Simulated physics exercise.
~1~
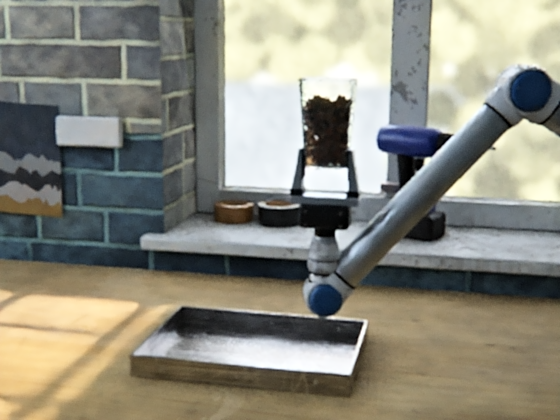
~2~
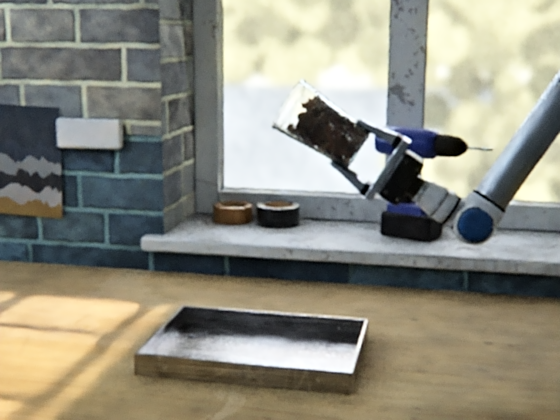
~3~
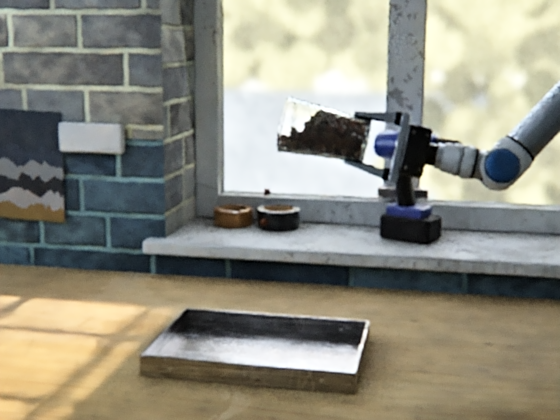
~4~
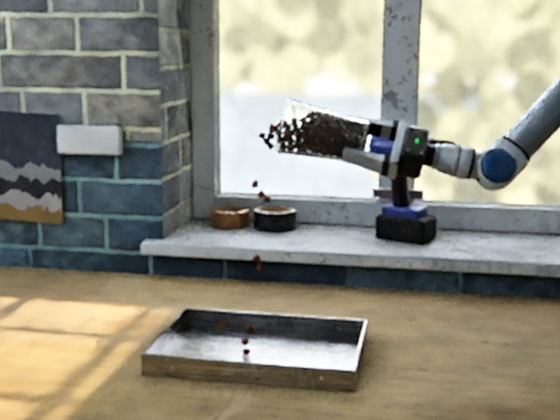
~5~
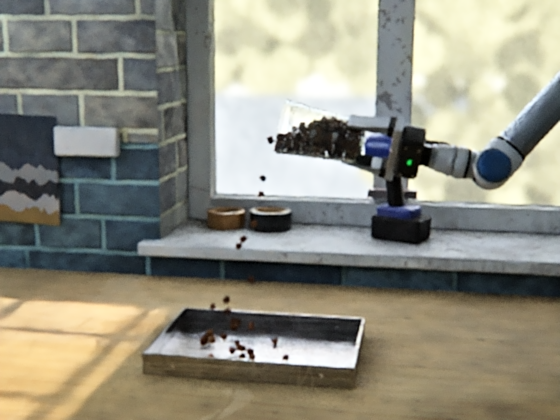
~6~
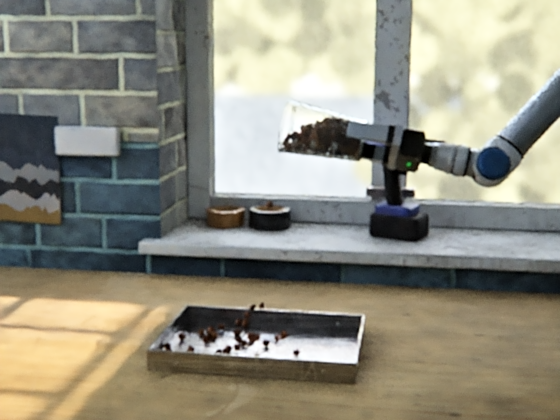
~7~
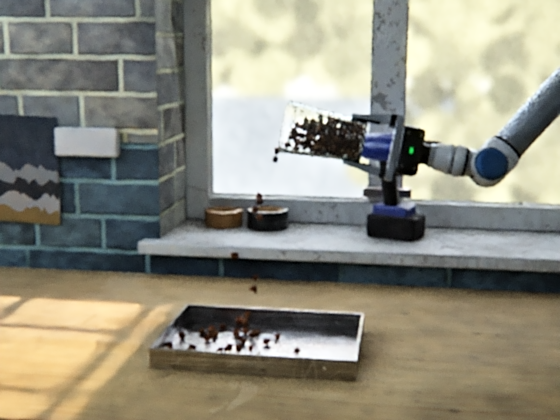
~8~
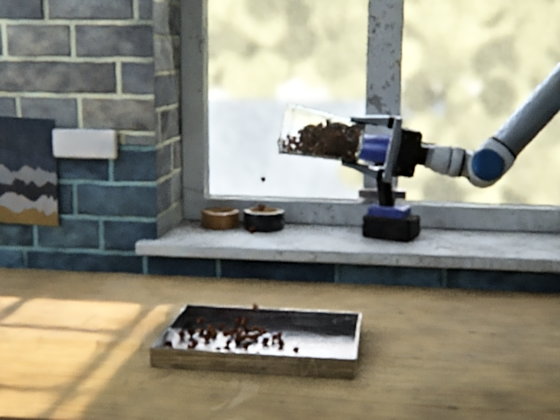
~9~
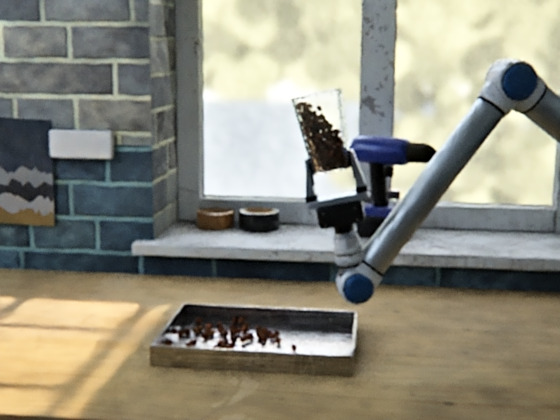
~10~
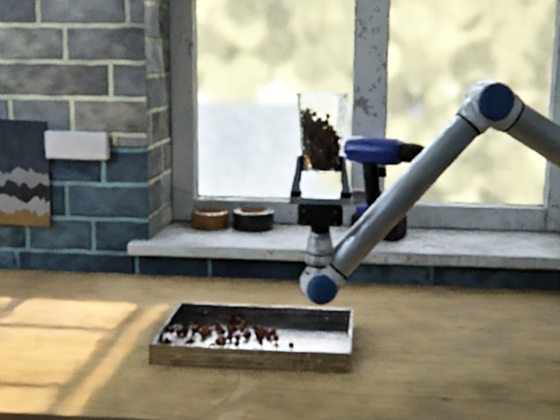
A wooden table top stands before a bright window and a grey and blue brick wall, seen from slightly above as the view drifts a little sideways. A grey robot arm with blue joints holds a clear tumbler of brown pet food pellets above a shallow tray, with a blue and black drill on the sill behind. The arm tips the tumbler to the left until it lies nearly on its side. Pellets spill from its mouth, fall and scatter in the tray, then dwindle to a trickle. The arm turns the tumbler upright again, with most pellets still inside.
